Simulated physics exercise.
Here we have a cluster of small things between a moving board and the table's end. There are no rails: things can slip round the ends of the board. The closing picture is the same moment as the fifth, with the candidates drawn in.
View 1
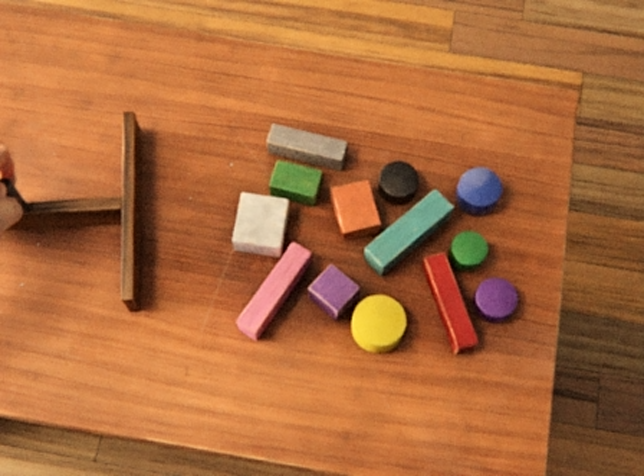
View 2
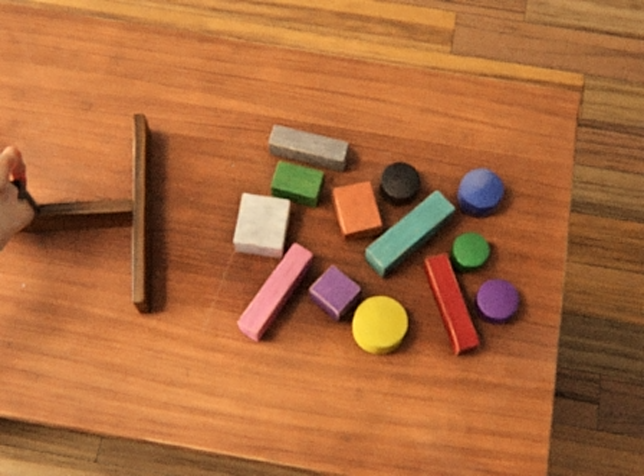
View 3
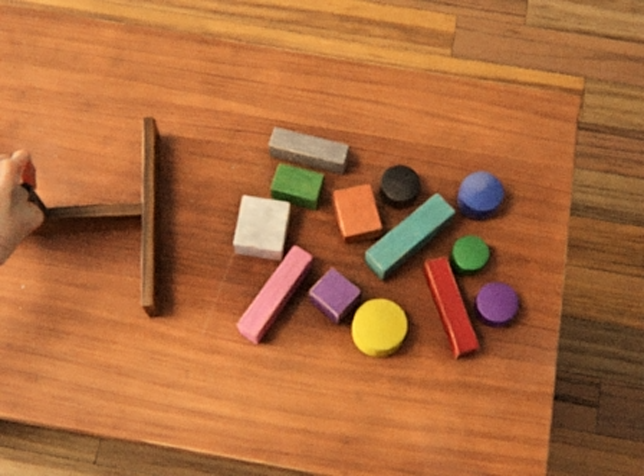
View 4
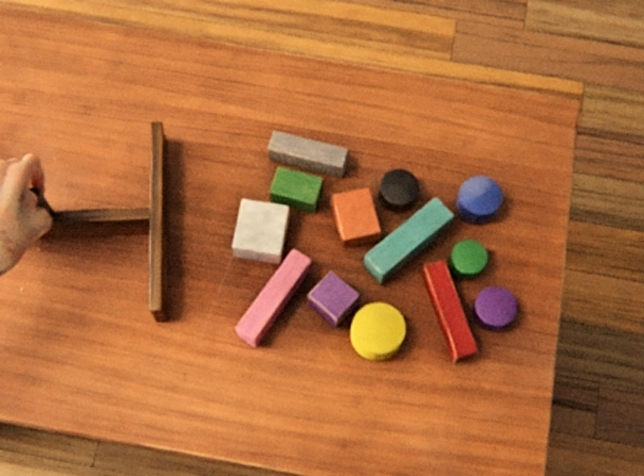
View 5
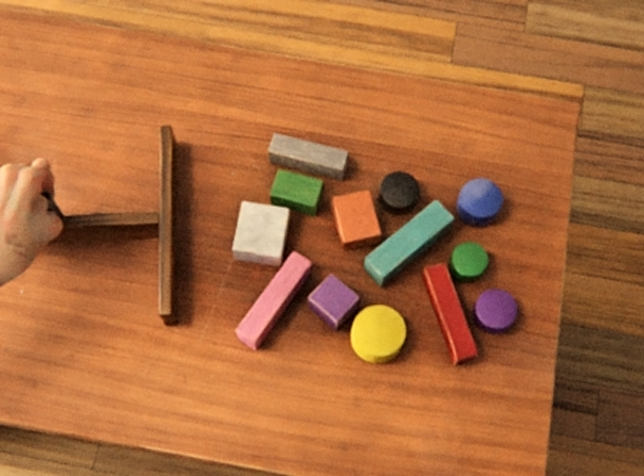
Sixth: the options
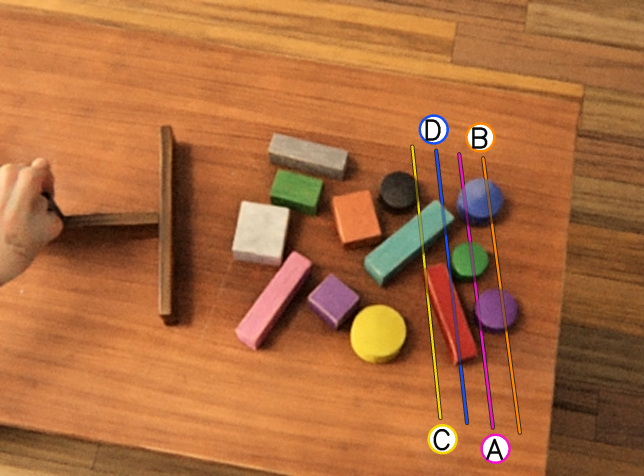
At the start, a hand at the left holds a T-shaped wooden board on a tabletop, well apart from a cluster of colourful blocks, bars and discs. The hand pushes the board a short way right, narrowing the gap, while the pieces keep their arrangement and nothing is touched.
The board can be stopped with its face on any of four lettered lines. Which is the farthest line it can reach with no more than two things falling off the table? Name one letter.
At D, and not beyond.
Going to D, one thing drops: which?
The purple tin.
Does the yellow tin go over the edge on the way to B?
Yes.
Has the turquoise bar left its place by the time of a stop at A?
Yes.
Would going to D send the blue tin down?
No.
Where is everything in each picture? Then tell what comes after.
Board (128, 202); turquoise bar (409, 233); grey bar (307, 148), in the first frame.
Board (138, 204); green tin (470, 253), in the second frame.
Board (148, 207); white block (263, 228), in the third frame.
Board (156, 212); blue tin (479, 200), in the fourth frame.
Board (165, 216); yellow tin (378, 335); red stick (450, 314); black tin (399, 194), in the fifth frame.
On the marked copy, A at (475, 283); B at (501, 288); C at (426, 275); D at (451, 279).
With D. Early on, board (266, 233); pink bar (295, 310); white block (298, 236).
Further on, board (370, 251); purple tin (508, 315); green tin (500, 271).
At the end, board (451, 266); purple tin over the edge; green tin (562, 292); one fallen.
As for the rest, A drops four; B drops five; C is within the limit but short.
